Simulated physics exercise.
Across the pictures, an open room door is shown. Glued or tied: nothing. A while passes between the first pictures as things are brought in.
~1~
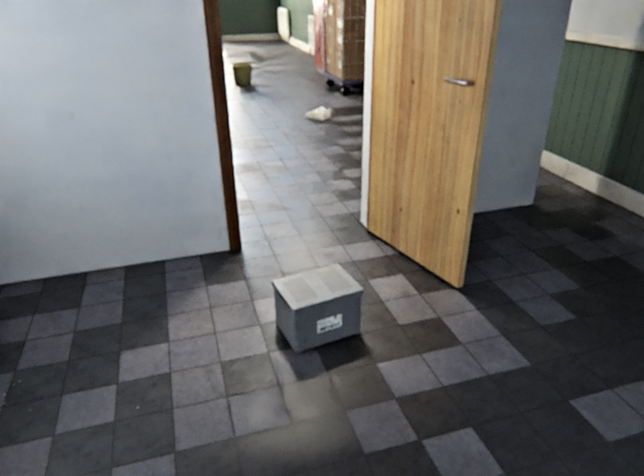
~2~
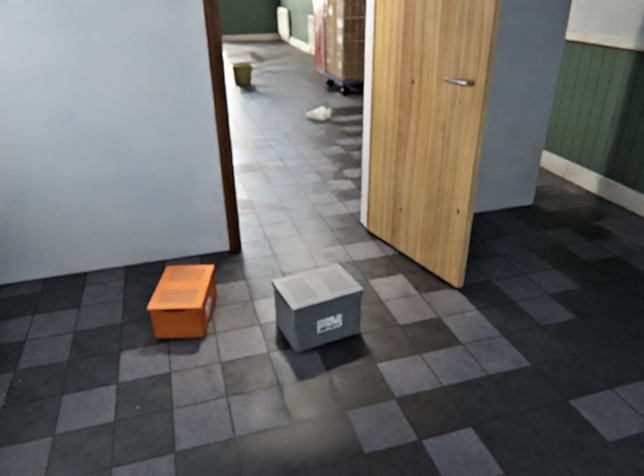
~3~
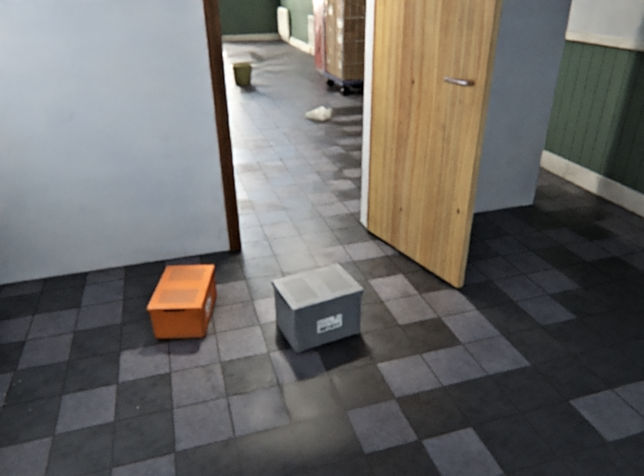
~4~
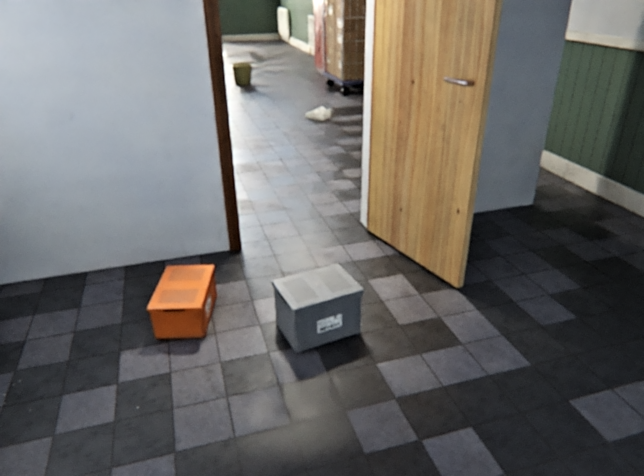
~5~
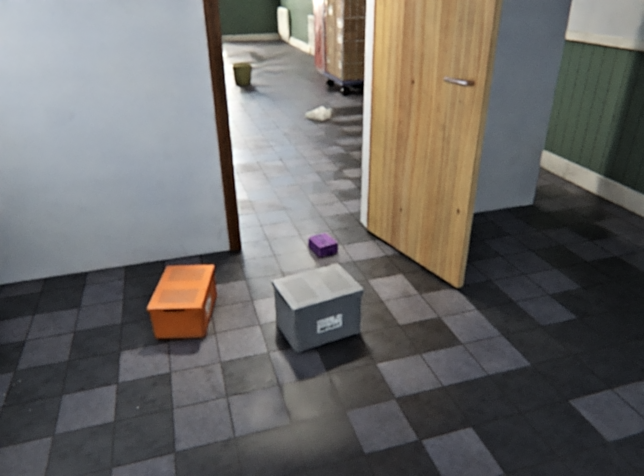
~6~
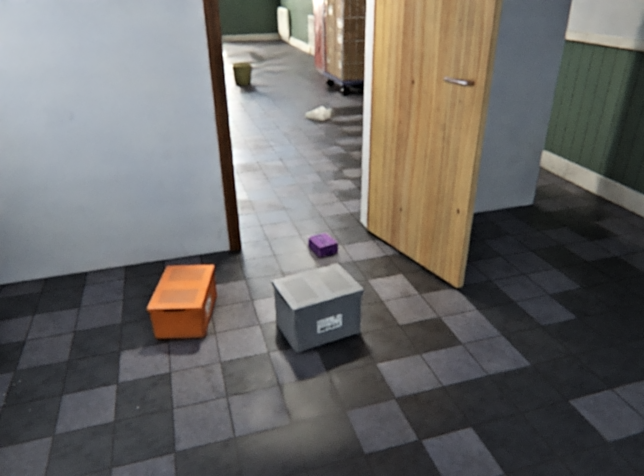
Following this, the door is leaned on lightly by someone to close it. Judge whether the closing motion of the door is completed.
The way is clear.
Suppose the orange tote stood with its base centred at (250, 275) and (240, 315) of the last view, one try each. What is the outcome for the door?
In order, the door swings completely to, then swings completely to.
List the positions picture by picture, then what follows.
In the first picture, door wide open and still; grey tote (318, 307).
In the second picture, door wide open and still; grey tote (318, 307); orange tote (185, 301).
In the third picture, door wide open and still; grey tote (318, 307); orange tote (185, 301).
In the fourth picture, door wide open and still; grey tote (318, 307); orange tote (185, 301).
In the fifth picture, door wide open and still; grey tote (318, 307); orange tote (185, 301).
In the sixth picture, door wide open and still; purple box (323, 245); grey tote (318, 307).
Then, 0.90 s after the last picture, open by 72°.
Then, 1.60 s after the last picture, open by 29°; purple box slid a little near (313, 242).
Then, 1.90 s after the last picture, open by 10°; purple box slid about its own width near (301, 235).
At rest, open by 0°; moved from the start, purple box; the other 2 in place. Seen from the same camera at the end, purple box near (296, 227).
